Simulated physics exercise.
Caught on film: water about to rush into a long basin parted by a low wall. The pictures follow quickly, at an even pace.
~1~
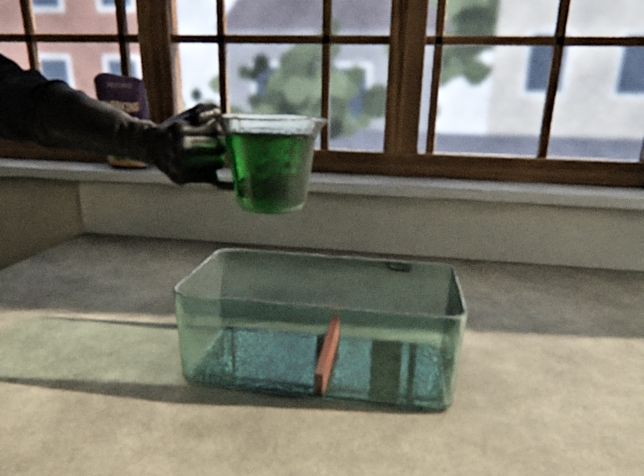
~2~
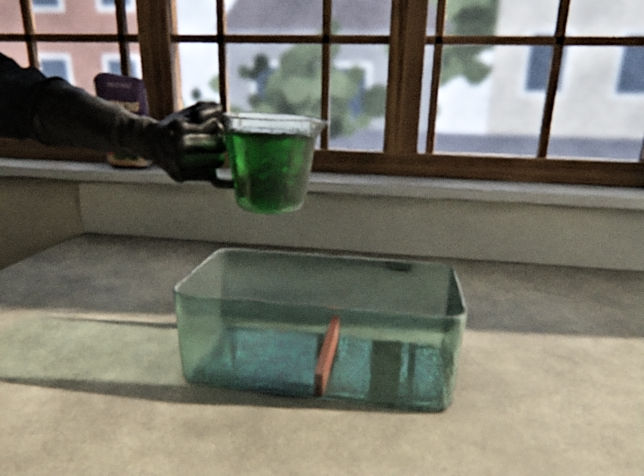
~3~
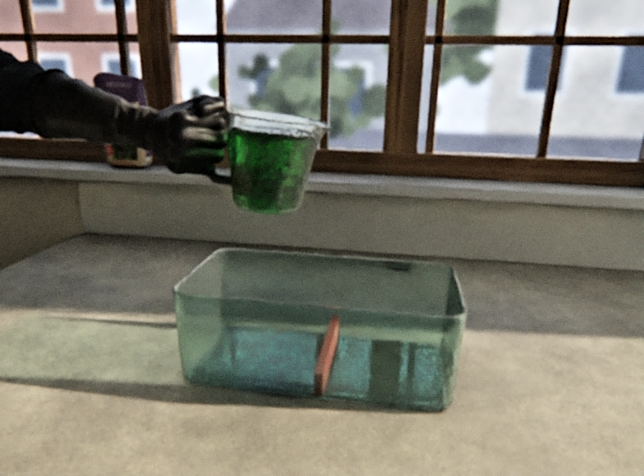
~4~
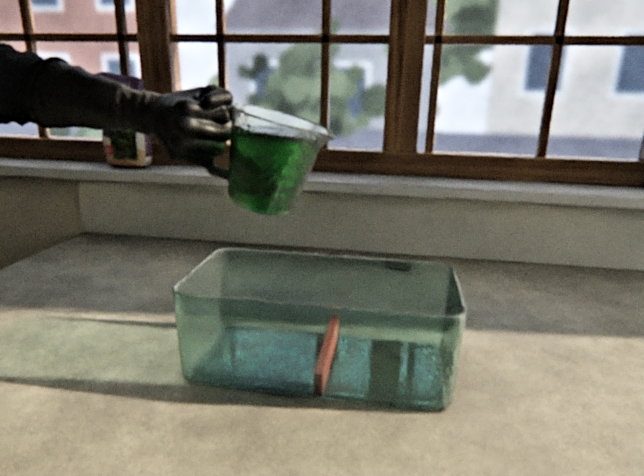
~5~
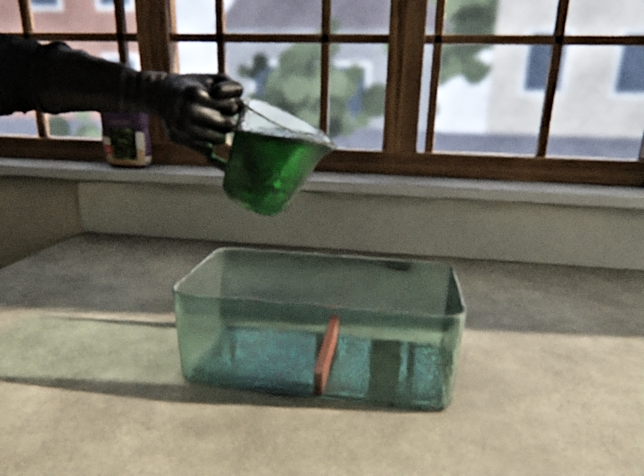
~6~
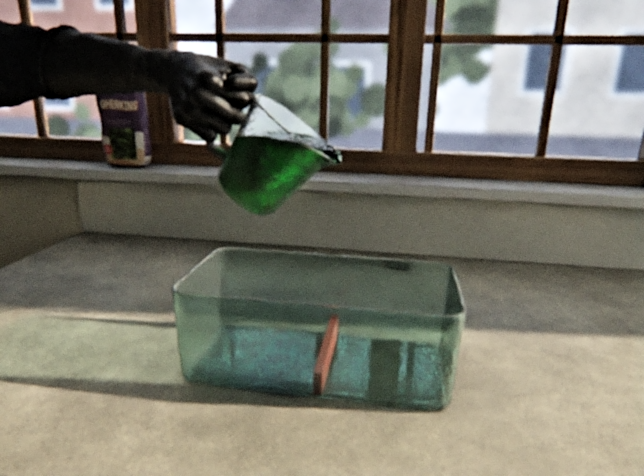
The clip opens with a dark-gloved hand holding a clear jug of green liquid upright above a long glass basin divided by a low reddish wall. The hand steadily tilts the jug to the right, and the liquid shifts toward the spout until a little reaches over its edge.
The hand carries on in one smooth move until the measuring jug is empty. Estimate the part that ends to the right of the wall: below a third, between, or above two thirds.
In the end over two thirds is right of the wall.
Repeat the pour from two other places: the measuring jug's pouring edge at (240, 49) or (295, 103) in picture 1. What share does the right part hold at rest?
Roughly 15 per cent, and 65 per cent.
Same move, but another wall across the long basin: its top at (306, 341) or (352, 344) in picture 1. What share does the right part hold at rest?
Roughly 85 per cent, and 60 per cent.
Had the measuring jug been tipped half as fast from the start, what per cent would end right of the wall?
Some 90 per cent.
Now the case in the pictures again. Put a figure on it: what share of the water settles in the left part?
Close to 10 per cent.
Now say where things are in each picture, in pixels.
In the first picture, it leans 0°; its right rim is at (327, 120); the water meets the walls at (231, 129) and (315, 132); the long basin's rim runs from (198, 269) to (459, 290); the wall's top is at (329, 342).
In the second picture, it leans 2°; its right rim is at (328, 122); the water meets the walls at (232, 128) and (316, 133).
In the third picture, it leans 7°; its right rim is at (331, 127); the water meets the walls at (234, 126) and (317, 135).
In the fourth picture, it leans 14°; its right rim is at (335, 136); the water meets the walls at (237, 125) and (323, 138).
In the fifth picture, it leans 25°; its right rim is at (338, 148); the water meets the walls at (241, 131) and (332, 142).
In the sixth picture, it leans 37°; its right rim is at (339, 163); the water meets the walls at (238, 143) and (333, 150); 2 per cent is over the edge.
A moment on, the measuring jug is tipped right over and 37 per cent is still to pour, 0 is left of the wall and 32 right of it.
Next, the measuring jug is tipped right over and 3 per cent is still to pour, 5 is left of the wall and 83 right of it.
Then the measuring jug is tipped right over and 0 per cent is still to pour, 10 is left of the wall and 87 right of it.
Later the measuring jug is tipped right over and 0 per cent is still to pour, 11 is left of the wall and 86 right of it.
Finally, 11 per cent lies left of the wall, 86 right of it and 3 outside.
